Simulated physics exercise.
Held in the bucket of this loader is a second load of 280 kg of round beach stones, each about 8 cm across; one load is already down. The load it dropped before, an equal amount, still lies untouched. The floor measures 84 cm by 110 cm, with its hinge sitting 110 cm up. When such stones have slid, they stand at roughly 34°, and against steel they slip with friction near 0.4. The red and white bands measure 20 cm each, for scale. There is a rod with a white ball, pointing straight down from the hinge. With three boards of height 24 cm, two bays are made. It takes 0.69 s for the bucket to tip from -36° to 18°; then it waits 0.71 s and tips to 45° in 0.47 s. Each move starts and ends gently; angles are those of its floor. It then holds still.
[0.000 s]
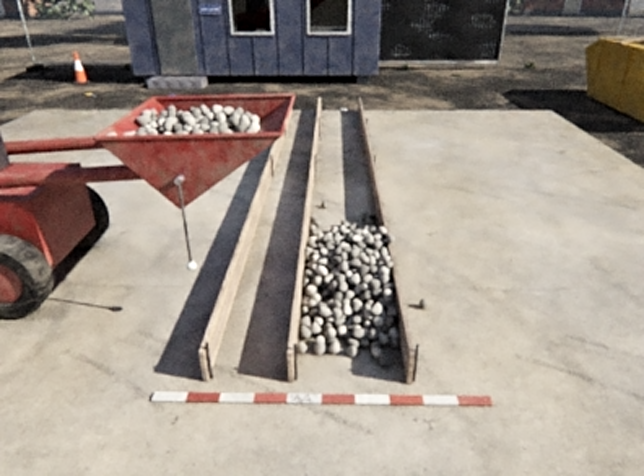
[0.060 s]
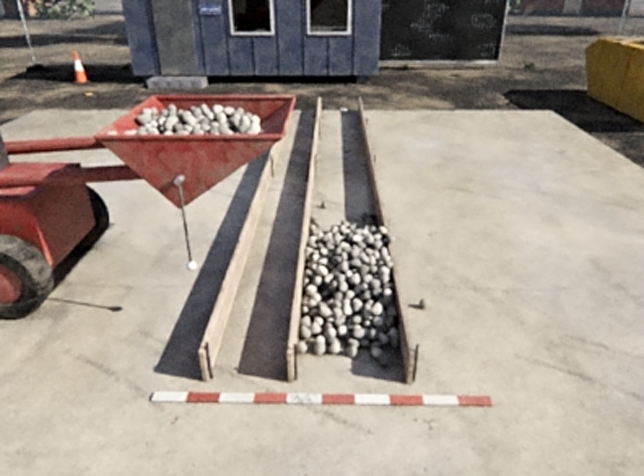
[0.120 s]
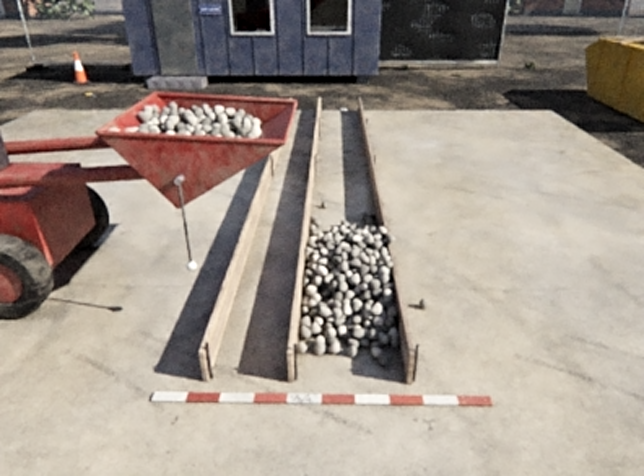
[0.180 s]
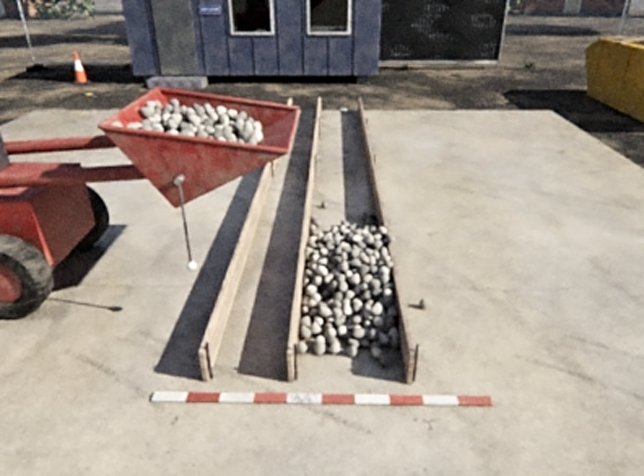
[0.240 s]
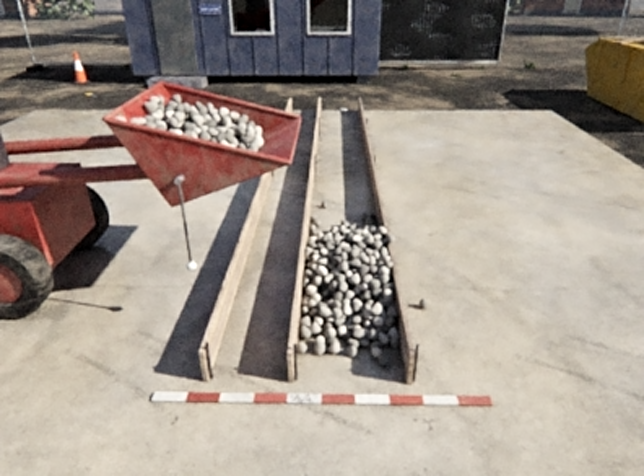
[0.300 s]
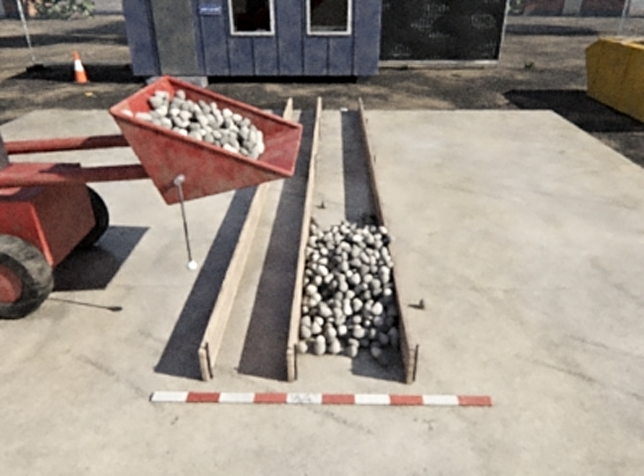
A red loader slowly tilts its raised bucket of grey stones down to the right.
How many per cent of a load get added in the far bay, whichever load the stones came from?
Some 63 per cent is added.
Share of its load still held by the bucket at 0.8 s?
100 %.
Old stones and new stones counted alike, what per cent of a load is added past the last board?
Roughly 0 percent of a load.
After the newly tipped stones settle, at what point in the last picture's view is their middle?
Roughly pixel (316, 263) in the last view.
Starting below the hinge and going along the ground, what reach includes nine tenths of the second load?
Roughly 120 centimetres.
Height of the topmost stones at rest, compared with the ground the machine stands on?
Looks like about 38 cm above the machine's ground.
After 0.5 s the floor is at 10°; in per cent of one load, 100 in the bucket, 100 in the far bay; the foremost stones are at (392, 277).
After 0.8 s the floor is at 18°; in per cent of one load, 100 in the bucket, 100 in the far bay; the foremost stones are at (392, 277).
After 2.3 s the floor is at 45°; in per cent of one load, 0 in the bucket, 36 in the near bay, 163 in the far bay, 1 past the last board; the foremost stones are at (411, 262).
After 4.9 s the floor is at 45°; in per cent of one load, 0 in the bucket, 36 in the near bay, 163 in the far bay, 1 past the last board; the foremost stones are at (412, 262). Net gain in the far bay, 63.
